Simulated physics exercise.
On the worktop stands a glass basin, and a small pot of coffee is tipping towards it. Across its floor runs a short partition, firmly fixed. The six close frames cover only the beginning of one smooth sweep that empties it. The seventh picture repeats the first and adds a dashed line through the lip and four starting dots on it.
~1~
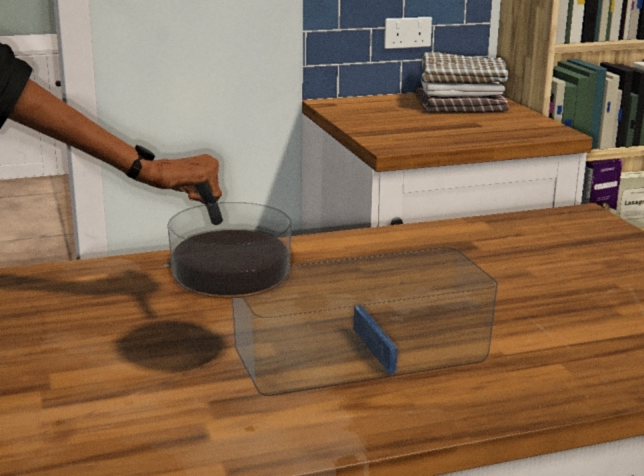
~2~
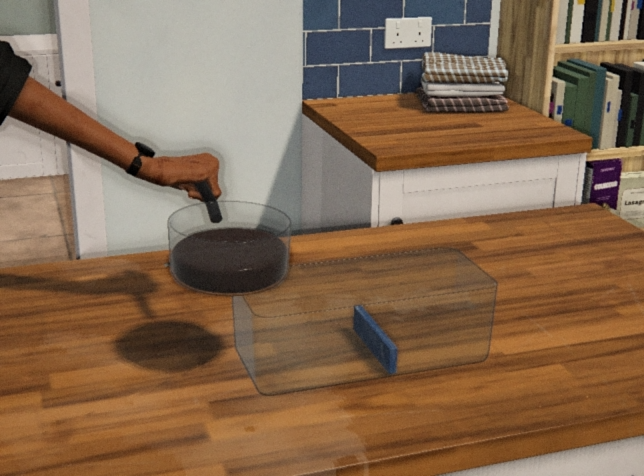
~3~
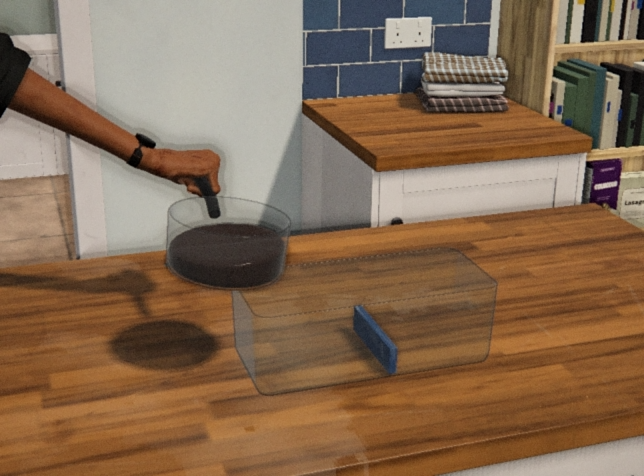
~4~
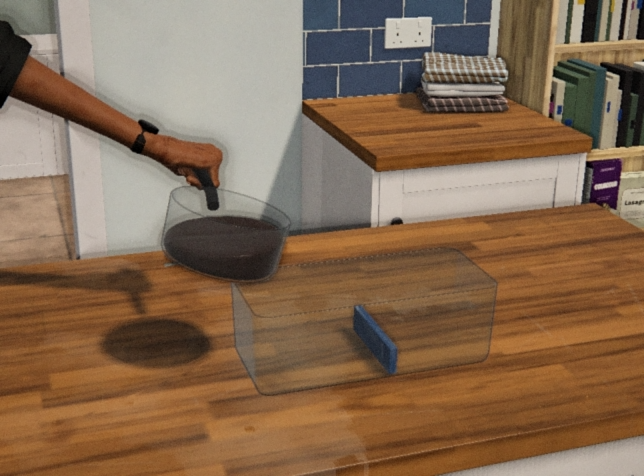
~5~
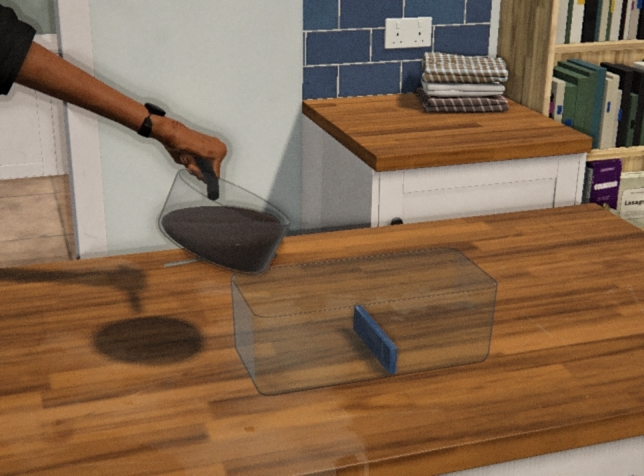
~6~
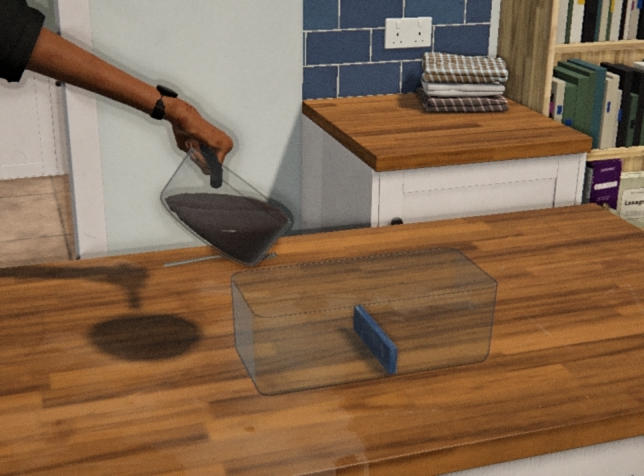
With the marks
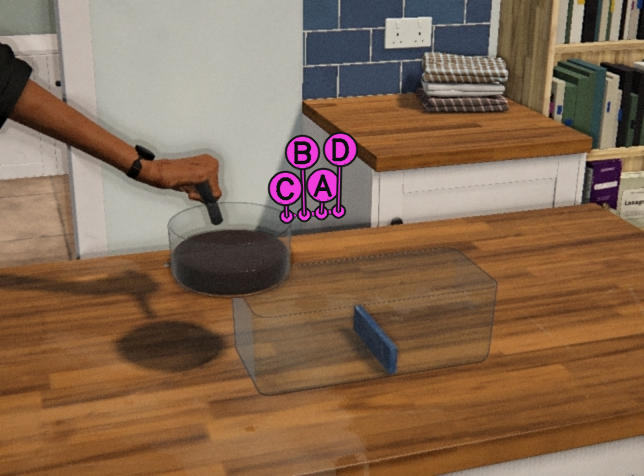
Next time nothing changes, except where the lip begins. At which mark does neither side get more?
Best: B.
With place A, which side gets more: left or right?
The right side.
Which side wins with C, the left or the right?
The left side.
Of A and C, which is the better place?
That is place A.
On the marked copy, A at (321, 212); B at (304, 214); C at (286, 216); D at (338, 211).
For place A, about 19 % ends left of the wall and 80 % right of it.
For place B, about 55 % ends left of the wall and 43 % right of it.
For place C, about 89 % ends left of the wall and 9 % right of it.
For place D, about 12 % ends left of the wall and 87 % right of it.
